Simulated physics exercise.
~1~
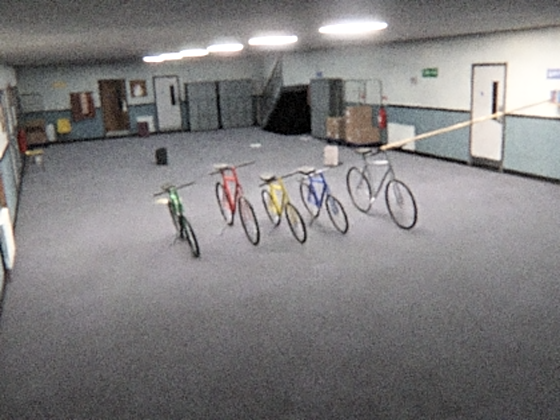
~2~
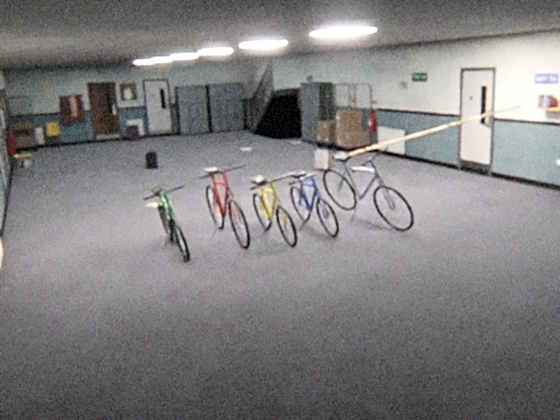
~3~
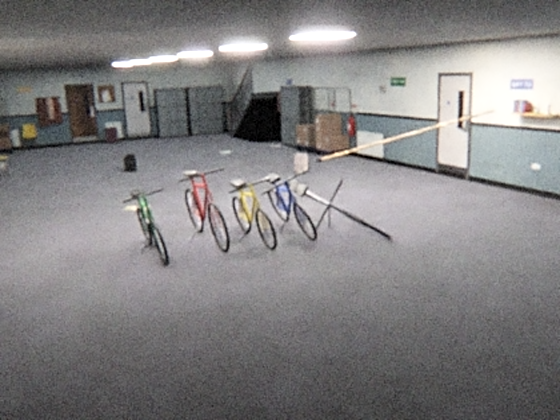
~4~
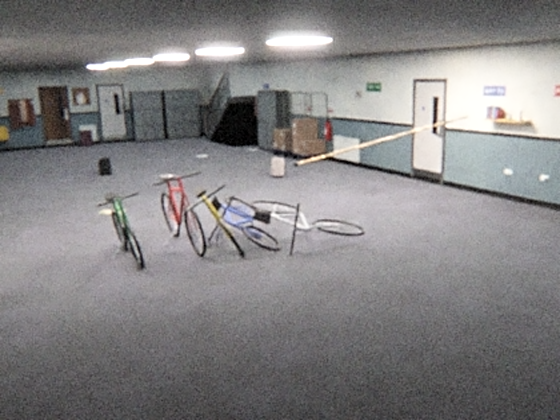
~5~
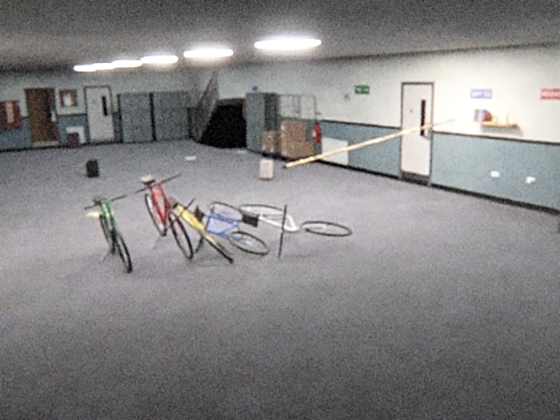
A row of five bicycles began to topple when a long pole nudged the grey one at the right end, which fell onto the blue one and tipped it into the yellow, leaving those three down or leaning steeply while the red and green stayed standing.
